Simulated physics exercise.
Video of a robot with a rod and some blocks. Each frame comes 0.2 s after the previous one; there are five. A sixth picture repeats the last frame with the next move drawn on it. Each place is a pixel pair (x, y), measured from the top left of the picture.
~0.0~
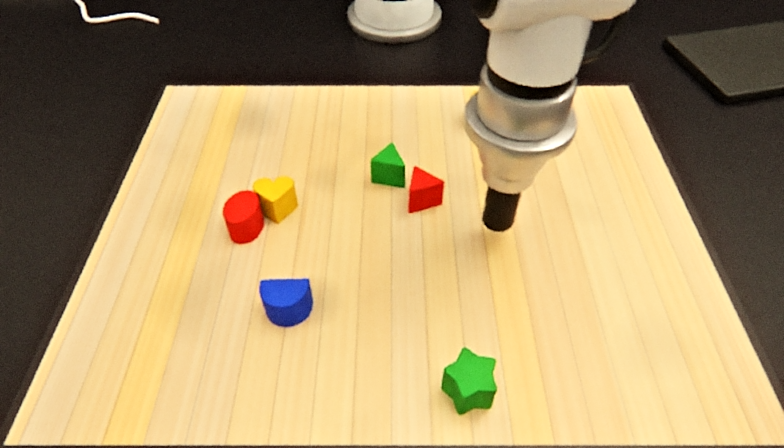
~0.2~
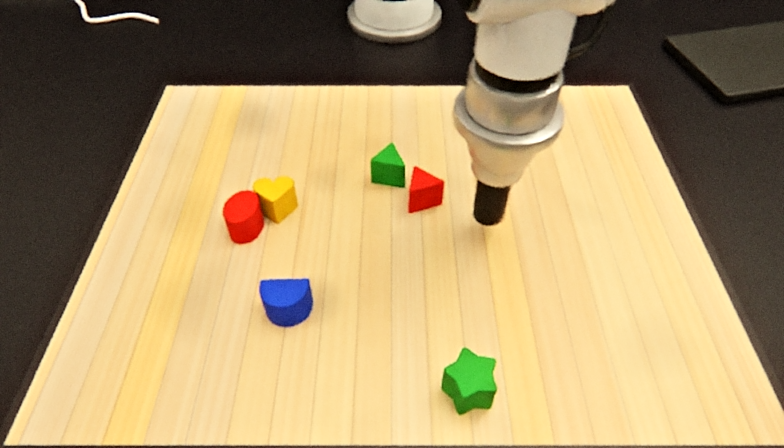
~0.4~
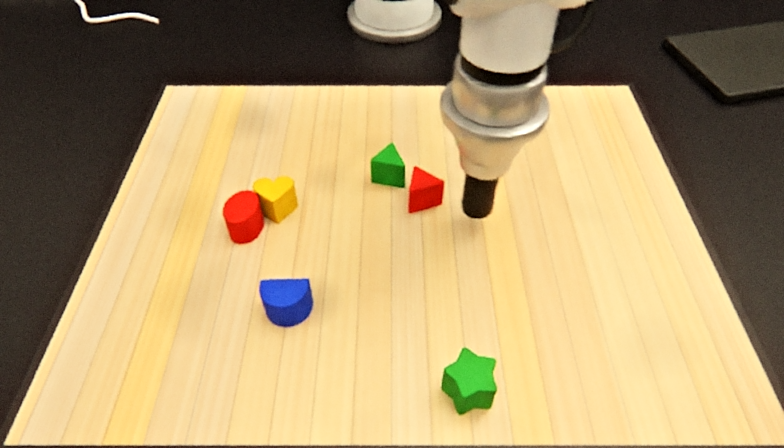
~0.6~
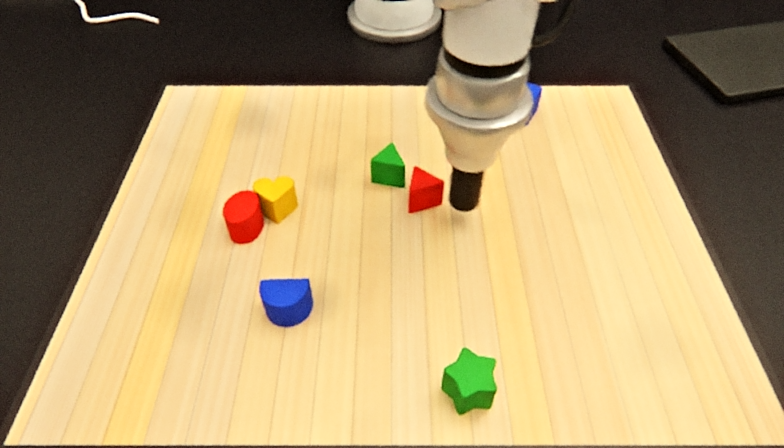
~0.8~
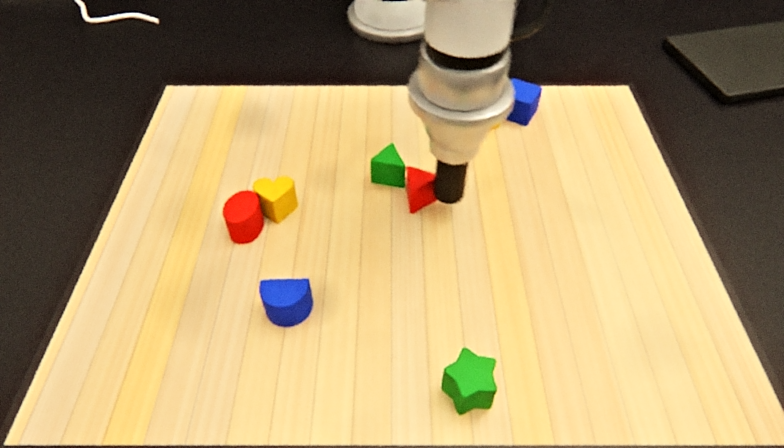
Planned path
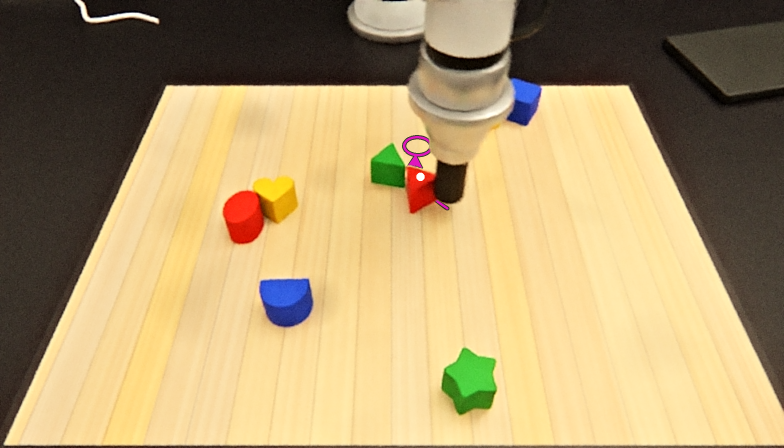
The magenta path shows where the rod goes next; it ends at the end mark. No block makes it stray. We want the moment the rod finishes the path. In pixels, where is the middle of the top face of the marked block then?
Near (396, 167).
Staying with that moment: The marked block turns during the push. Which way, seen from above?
Overhead view: Anti-clockwise.
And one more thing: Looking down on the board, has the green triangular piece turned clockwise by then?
I expect so.
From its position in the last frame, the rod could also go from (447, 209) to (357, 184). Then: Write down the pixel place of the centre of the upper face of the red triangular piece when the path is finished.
Its top centre lands on (328, 160).
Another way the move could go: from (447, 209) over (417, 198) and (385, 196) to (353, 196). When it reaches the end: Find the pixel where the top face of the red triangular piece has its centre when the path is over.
The middle of the upper face of the red triangular piece will lie at about (327, 166) in the picture.
Path on the board, from (447, 209) through (425, 189) and (415, 167) to (418, 146); the dot is on the red triangular piece.
On the path given first. One third of the way, rod at (425, 175); green triangular piece at (379, 155), turned 50° clockwise; red triangular piece at (399, 168), turned 65° anticlockwise.
Two thirds of the way, rod at (415, 153); green triangular piece at (379, 155), turned 50° clockwise; red triangular piece at (396, 167), turned 75° anticlockwise.
At the end, rod at (418, 132); green triangular piece at (379, 155), turned 50° clockwise; red triangular piece at (396, 167), turned 75° anticlockwise; yellow five-sided block in place.
